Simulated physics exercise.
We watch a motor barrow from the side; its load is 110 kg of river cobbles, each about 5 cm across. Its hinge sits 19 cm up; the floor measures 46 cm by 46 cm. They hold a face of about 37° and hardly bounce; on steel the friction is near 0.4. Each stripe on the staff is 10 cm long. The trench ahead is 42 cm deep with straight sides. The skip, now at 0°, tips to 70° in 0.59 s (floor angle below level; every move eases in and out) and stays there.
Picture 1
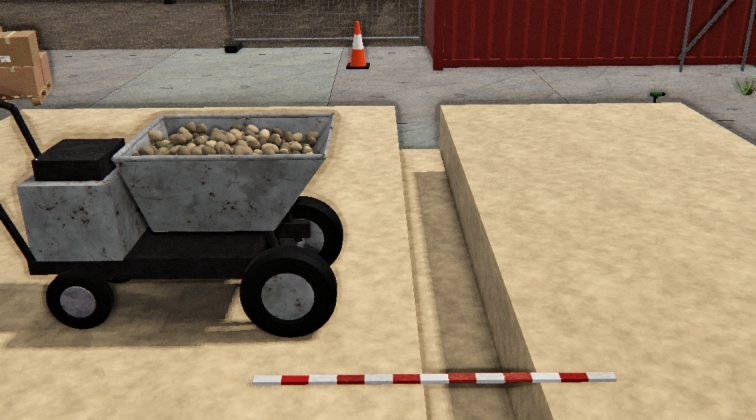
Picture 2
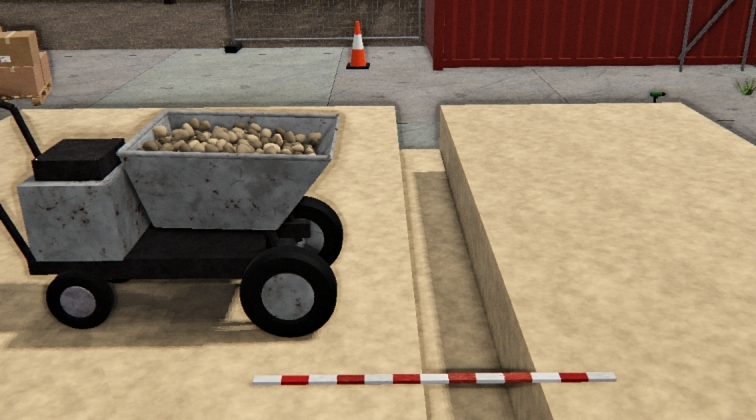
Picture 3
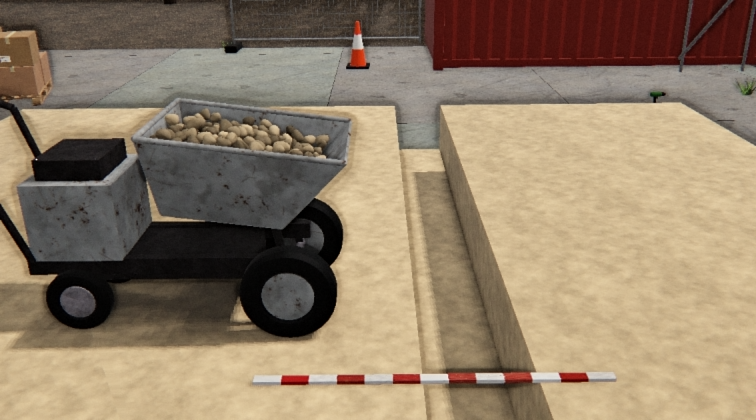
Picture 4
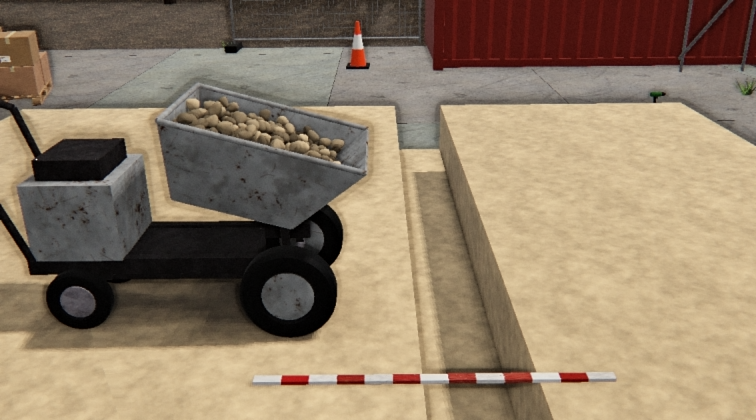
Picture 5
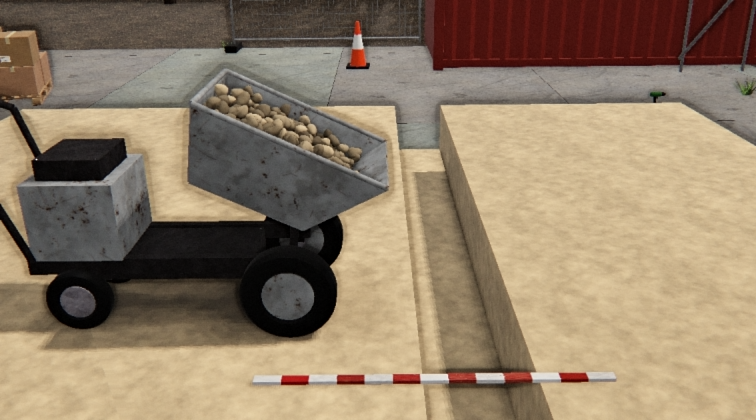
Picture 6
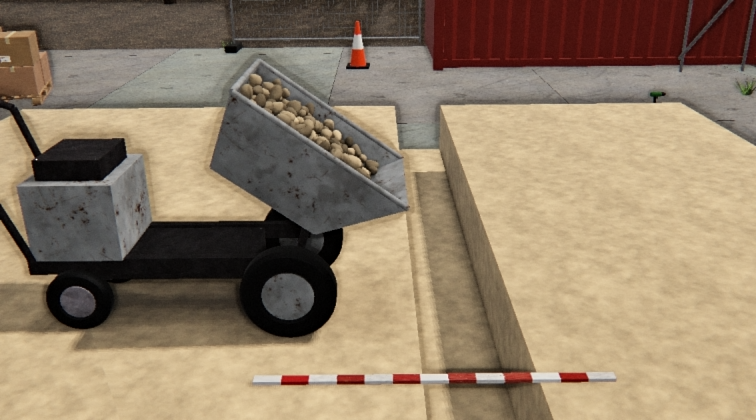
A grey skip full of rounded stones tilted forward on a small motor barrow, its back end rising steadily and its lip dipping toward the trench on the right, while the wheels stayed still.
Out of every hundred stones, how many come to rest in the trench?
Roughly 70 per cent ends in the trench.
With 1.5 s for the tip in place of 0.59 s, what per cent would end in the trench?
In that case some 95 per cent.
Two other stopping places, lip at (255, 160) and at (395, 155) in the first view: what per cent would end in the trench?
About 90 and 25 per cent.
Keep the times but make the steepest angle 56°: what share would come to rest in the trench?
Then about 35 per cent.
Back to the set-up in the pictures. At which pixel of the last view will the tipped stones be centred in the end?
Near (485, 364).
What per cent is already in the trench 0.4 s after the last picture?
About 25 per cent by then.
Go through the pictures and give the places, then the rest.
The first picture shows lip at (325, 157), floor tilted 0°, highest stones at (220, 138).
The second picture shows lip at (331, 158), floor tilted 2°, highest stones at (198, 132).
In the third picture, the skip is at 8°, its lip at (346, 164); the top of the load is at (200, 122).
The fourth picture shows lip at (366, 174), floor tilted 16°, highest stones at (205, 111).
The fifth picture shows lip at (388, 189), floor tilted 25°, highest stones at (232, 98).
The sixth picture shows lip at (408, 209), floor tilted 36°, highest stones at (262, 90).
Then, 0.1 s after the last picture the floor is at 59°, 100 % in the skip; the foremost stones are at (414, 218).
Then, 0.4 s after the last picture the floor is at 70°, 71 % in the skip, 27 % in the trench, 2 % past the trench; the foremost stones are at (533, 297).
Then, 0.7 s after the last picture the floor is at 70°, 23 % in the skip, 47 % in the trench, 30 % past the trench; the foremost stones are at (714, 299).
Then, 2.7 s after the last picture the floor is at 70°, 0 % in the skip, 70 % in the trench, 30 % past the trench; the foremost stones are past the picture's edge.
